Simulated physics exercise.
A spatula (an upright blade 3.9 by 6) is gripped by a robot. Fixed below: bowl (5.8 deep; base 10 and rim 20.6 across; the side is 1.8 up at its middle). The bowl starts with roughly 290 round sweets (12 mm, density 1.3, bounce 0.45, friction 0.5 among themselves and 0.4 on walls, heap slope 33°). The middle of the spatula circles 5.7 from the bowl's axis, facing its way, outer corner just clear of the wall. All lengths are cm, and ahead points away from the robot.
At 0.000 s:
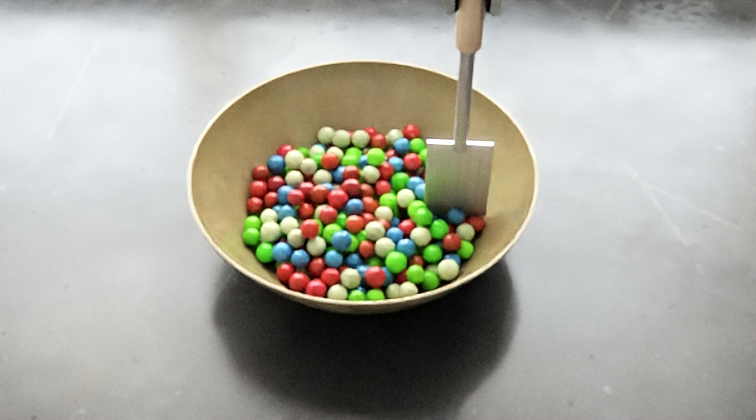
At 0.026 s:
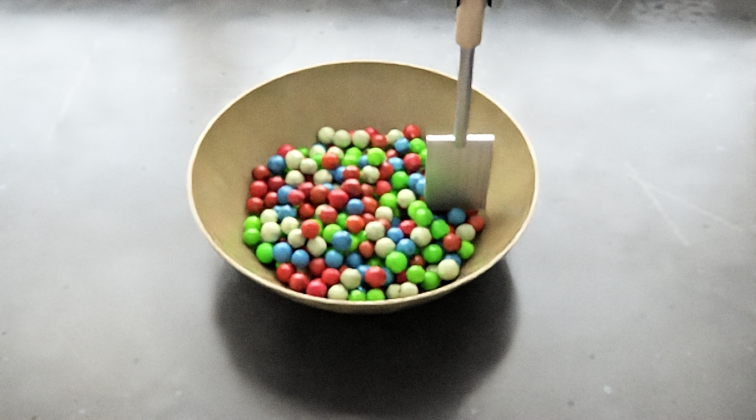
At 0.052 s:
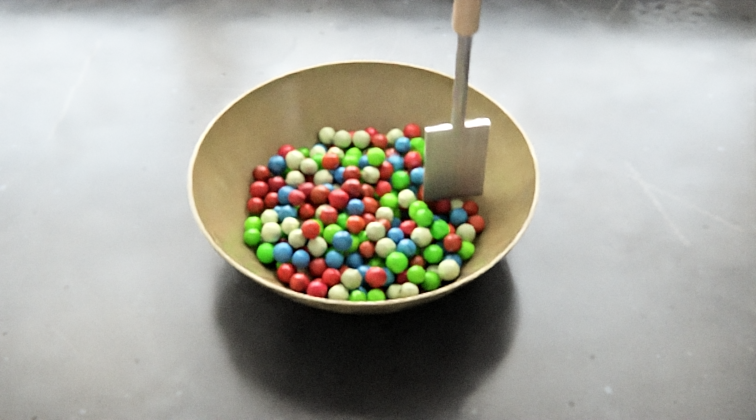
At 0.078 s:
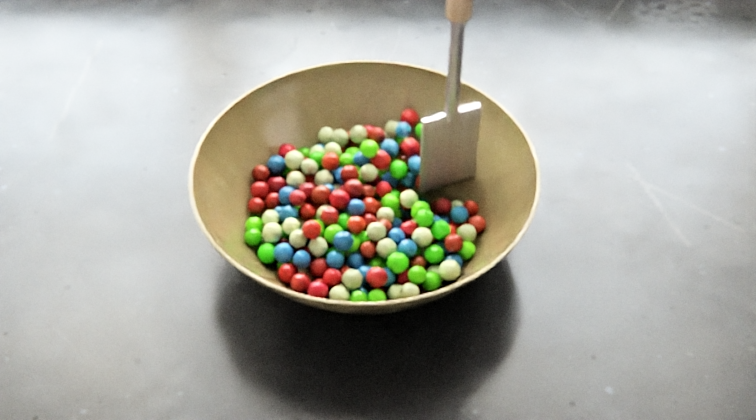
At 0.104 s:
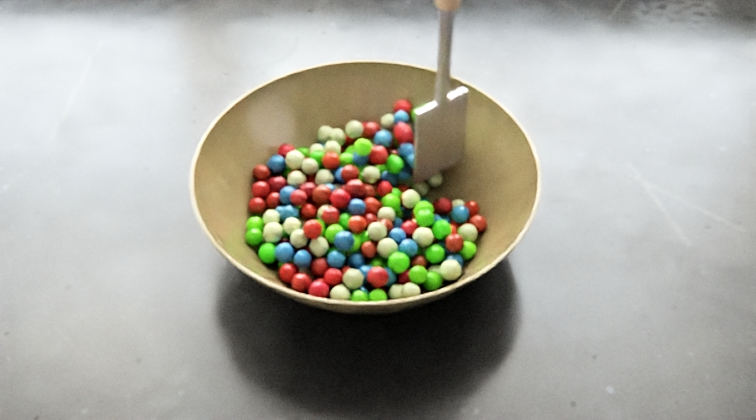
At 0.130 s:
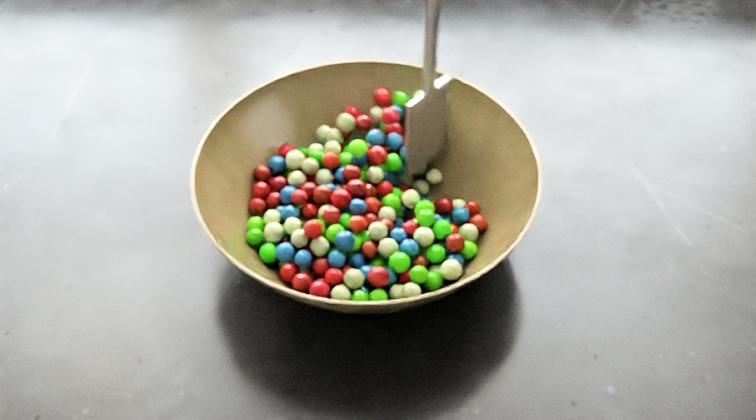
The clip shows a flat spatula upright at the right side of a bowl of red, green, blue and cream balls; it sweeps toward the back, turning as it goes and pushing nearby balls into a higher pile.
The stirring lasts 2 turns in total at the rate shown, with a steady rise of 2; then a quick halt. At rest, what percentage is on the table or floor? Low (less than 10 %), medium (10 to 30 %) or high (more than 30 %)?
A low share, less than 10 %, ends on the table or floor.
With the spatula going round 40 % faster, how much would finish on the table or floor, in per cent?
In that case some 10 per cent.
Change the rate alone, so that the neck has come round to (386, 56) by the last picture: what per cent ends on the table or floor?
About 15 per cent.
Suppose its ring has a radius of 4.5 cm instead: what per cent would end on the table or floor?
Then about 0 per cent.
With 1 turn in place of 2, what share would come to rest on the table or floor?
Then about 0 per cent.
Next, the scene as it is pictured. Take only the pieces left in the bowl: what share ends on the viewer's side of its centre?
Some 50 per cent.
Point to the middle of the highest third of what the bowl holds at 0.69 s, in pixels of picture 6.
At about (446, 235).
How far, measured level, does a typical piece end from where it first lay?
Roughly 3 cm.
By 0.69 s, 315° round, highest piece 7 above the table; 284 in the bowl, 6 on the table or floor, 3 in flight or on the tool.
By 1.26 s, 219° round, highest piece 5 above the table; 283 in the bowl, 10 on the table or floor.
By 1.74 s, 0° round, highest piece 5 above the table; 283 in the bowl, 10 on the table or floor.
By 2.44 s, 0° round, highest piece 5 above the table; 283 in the bowl, 10 on the table or floor.
Final count, 283 in the bowl, 10 on the table or floor. That is 3 % on the table or floor.
